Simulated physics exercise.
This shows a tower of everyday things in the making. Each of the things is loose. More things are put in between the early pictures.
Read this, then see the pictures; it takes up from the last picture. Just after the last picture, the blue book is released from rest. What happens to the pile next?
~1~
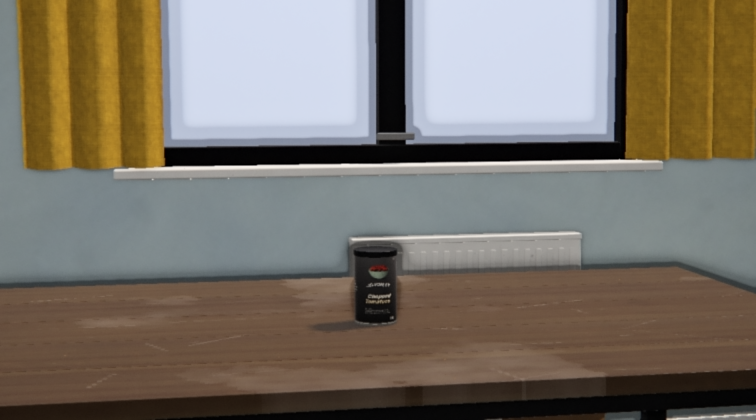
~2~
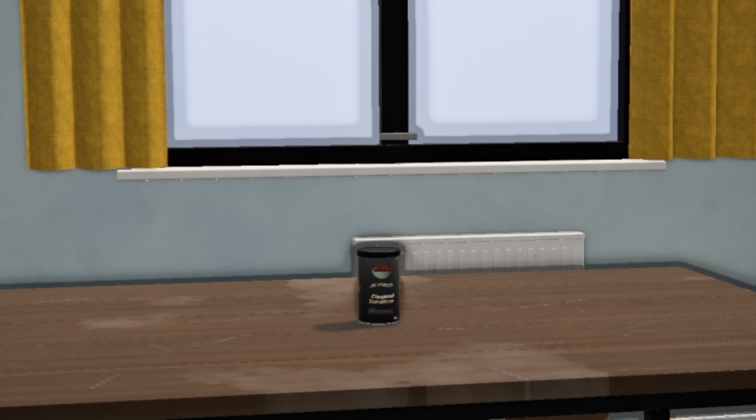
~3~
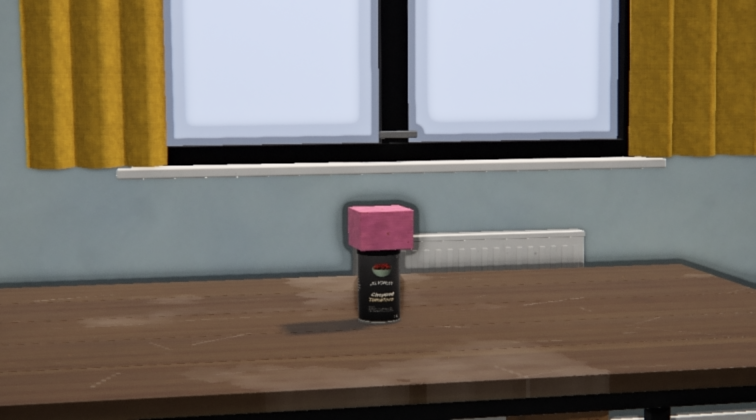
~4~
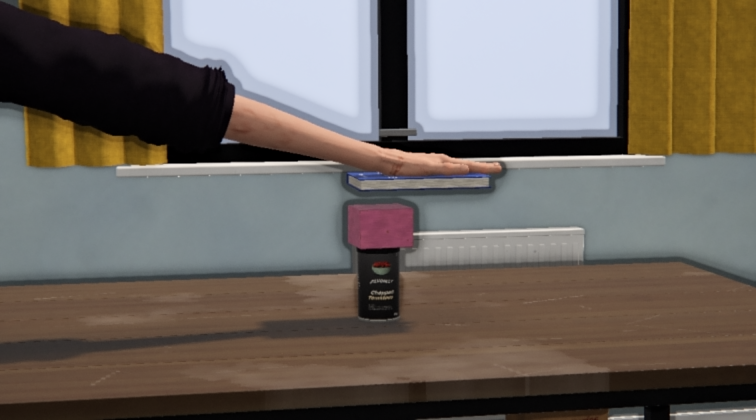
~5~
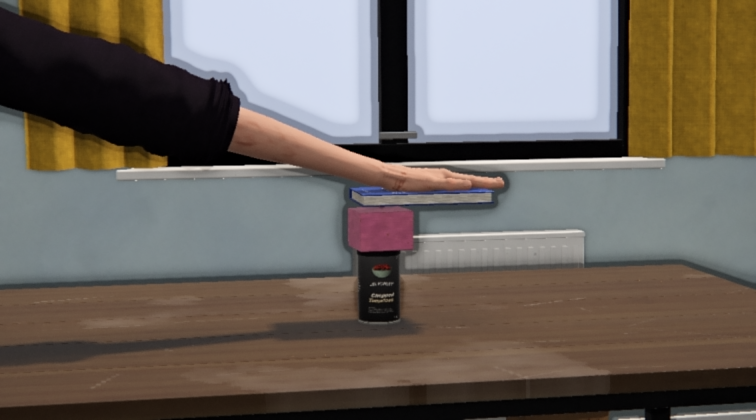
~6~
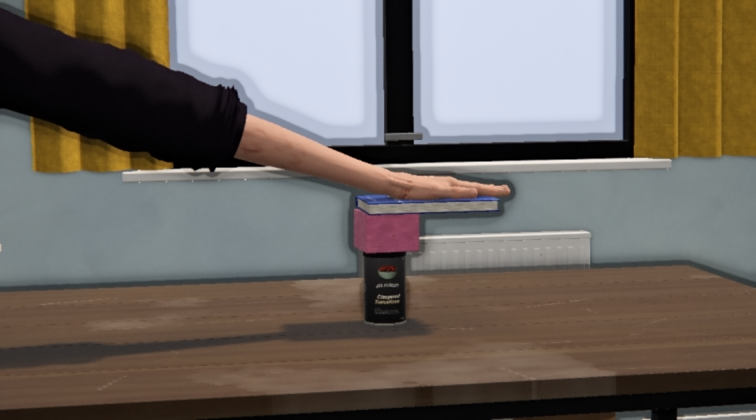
The pile tumbles down.
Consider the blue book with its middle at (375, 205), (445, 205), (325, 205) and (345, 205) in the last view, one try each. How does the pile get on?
Lab note - try 1: No collapse; try 2: Collapse; try 3: Collapse; try 4: Collapse.
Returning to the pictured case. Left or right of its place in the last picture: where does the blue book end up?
Rightwards.
Then, 0.40 s after the last picture, blue book now fallen.
Then, 0.70 s after the last picture, things are still on the move.
At rest, fallen, blue book; the other 2 in place. Seen from the same camera at the end, blue book near (527, 318). The pile comes apart.
